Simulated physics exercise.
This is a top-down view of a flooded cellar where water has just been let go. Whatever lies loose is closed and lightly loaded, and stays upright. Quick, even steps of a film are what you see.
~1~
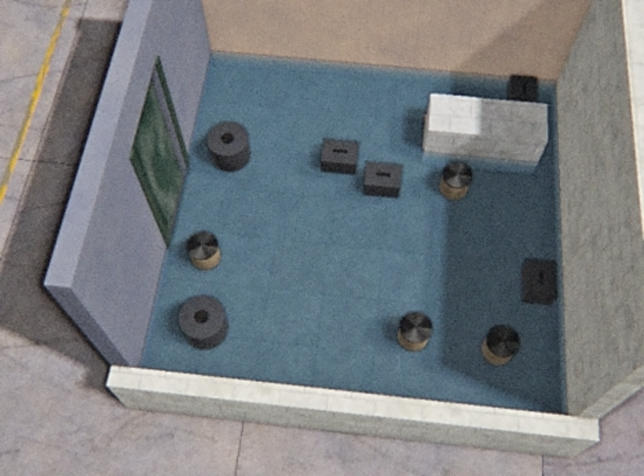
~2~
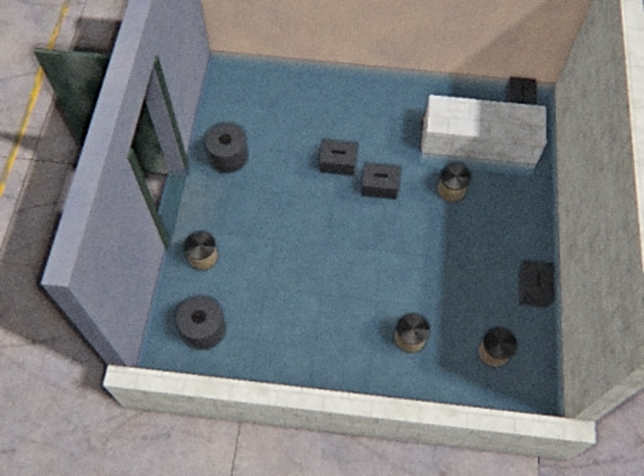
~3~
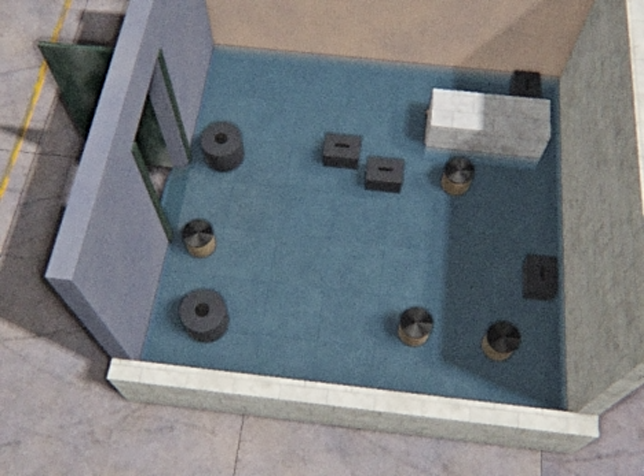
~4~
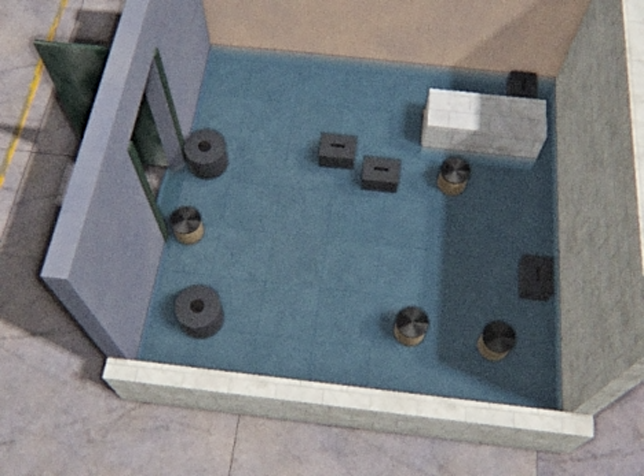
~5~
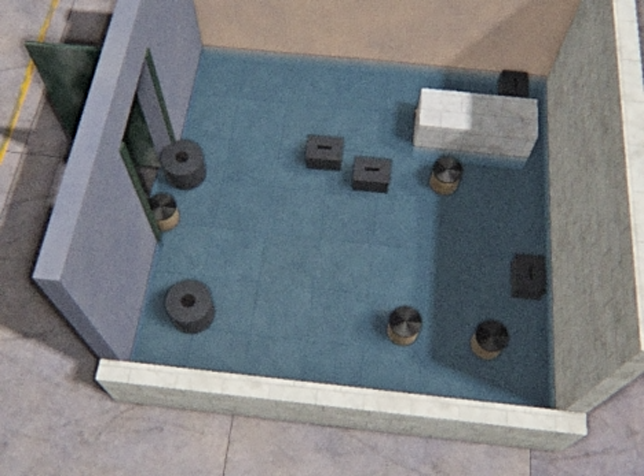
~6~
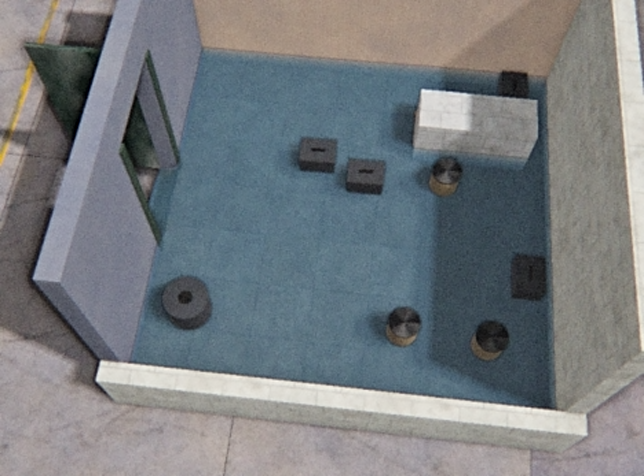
The clip shows a flooded room with dark tubs, boxes and other objects as a green door in the left wall swings outward; a dark tub and a smaller round object drift through the doorway, while others shift slightly.
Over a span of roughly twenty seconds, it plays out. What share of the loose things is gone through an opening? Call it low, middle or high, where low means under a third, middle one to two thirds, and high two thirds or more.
Middle.
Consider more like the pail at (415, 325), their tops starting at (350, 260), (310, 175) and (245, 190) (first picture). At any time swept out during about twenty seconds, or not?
Going one by one, I'd say it leaves, then it leaves, then it leaves.
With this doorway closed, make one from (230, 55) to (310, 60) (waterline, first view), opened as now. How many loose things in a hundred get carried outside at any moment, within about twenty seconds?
Roughly 50 per cent.
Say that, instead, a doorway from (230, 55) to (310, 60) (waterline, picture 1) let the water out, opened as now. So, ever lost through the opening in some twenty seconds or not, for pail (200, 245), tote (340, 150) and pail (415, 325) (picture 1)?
Each object, in the order asked: Flushed / flushed / not flushed.
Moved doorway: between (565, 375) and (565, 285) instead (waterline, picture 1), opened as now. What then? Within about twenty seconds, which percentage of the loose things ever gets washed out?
I'd put it at 60 %.
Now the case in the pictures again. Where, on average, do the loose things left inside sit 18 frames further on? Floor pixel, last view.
(377, 231).
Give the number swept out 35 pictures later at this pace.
I make it 5.
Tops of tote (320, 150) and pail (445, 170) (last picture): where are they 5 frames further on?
They end up close to (284, 151) and close to (420, 169).
A moment on, 2 of 10 are out; 8 afloat.
Next, 3 of 10 are out; 7 afloat.
Later, 5 of 10 are out; 5 afloat.
In the end, 5 of 10 are out; 5 afloat.
